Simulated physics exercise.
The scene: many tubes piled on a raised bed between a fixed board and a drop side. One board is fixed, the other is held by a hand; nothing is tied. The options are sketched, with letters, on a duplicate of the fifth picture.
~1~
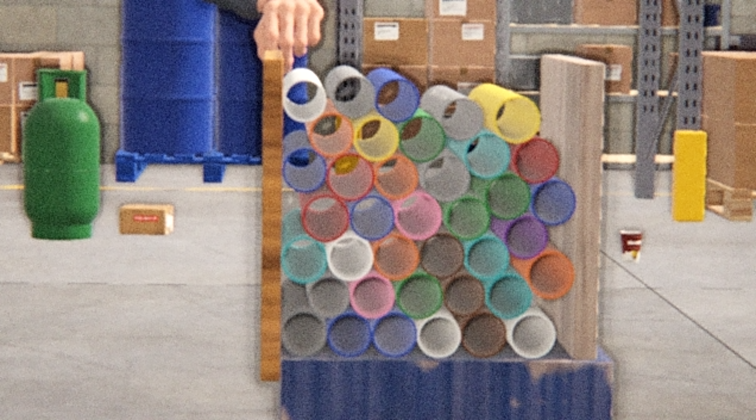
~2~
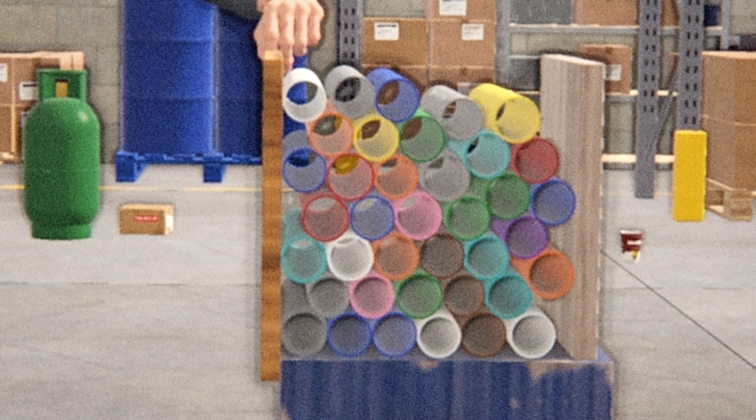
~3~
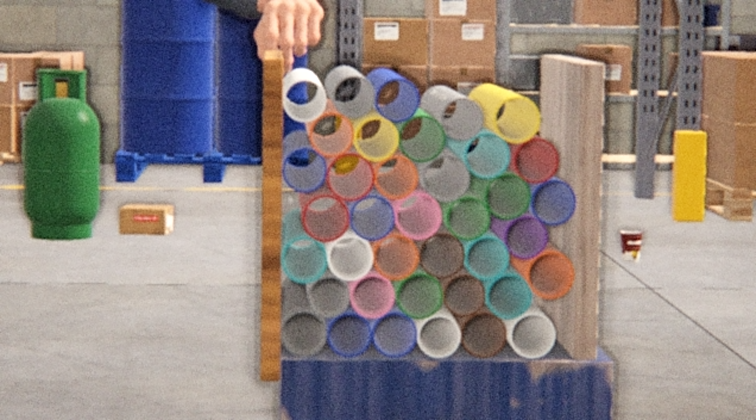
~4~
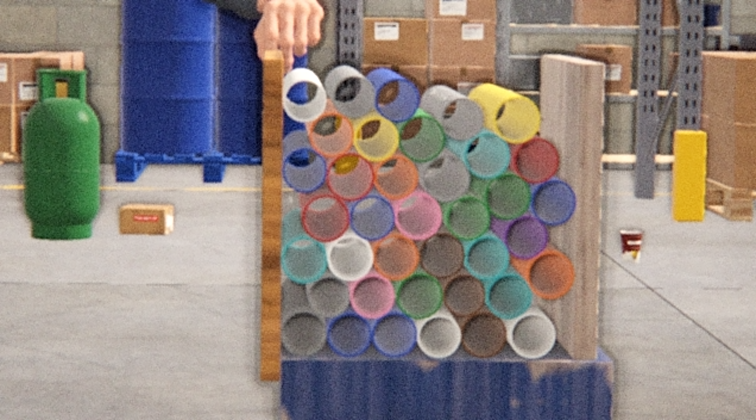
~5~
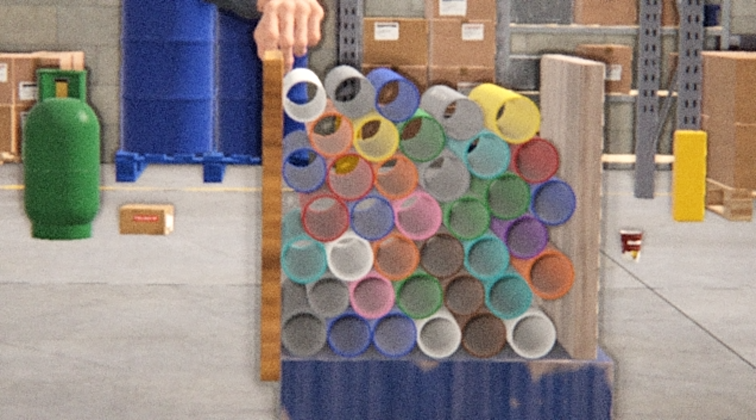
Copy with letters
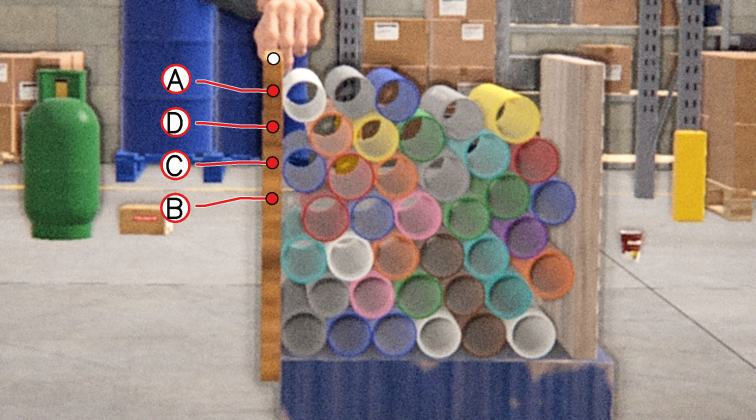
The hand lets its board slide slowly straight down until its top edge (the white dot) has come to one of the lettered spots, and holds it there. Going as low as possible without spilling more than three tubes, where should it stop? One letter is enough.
Slide it to B.
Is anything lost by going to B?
Yes, at B.
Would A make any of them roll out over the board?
No, at A.
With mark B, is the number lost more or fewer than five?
It loses fewer than five.
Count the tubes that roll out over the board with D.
With D, none.
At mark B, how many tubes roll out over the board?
The count is one.
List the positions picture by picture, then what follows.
In the first frame, a blue tube (305, 171); a blue tube (398, 100); side board (272, 202).
In the second frame, side board (272, 202); a grey tube (303, 333).
In the third frame, a white tube (532, 335); a grey tube (329, 297).
In the fourth frame, an orange tube (550, 275); a blue tube (373, 218).
In the fifth frame, an orange tube (396, 178); a blue tube (305, 171); a blue tube (398, 100).
On the marked copy, A at (273, 91); B at (272, 198); C at (272, 162); D at (273, 127); the white dot at (273, 59).
Following B. Soon after the start, top of the board (283, 123).
Later, top of the board (282, 195).
In the end, top of the board (282, 198), one out over the board.
As for the rest, A none out over the board; C none out over the board; D none out over the board.
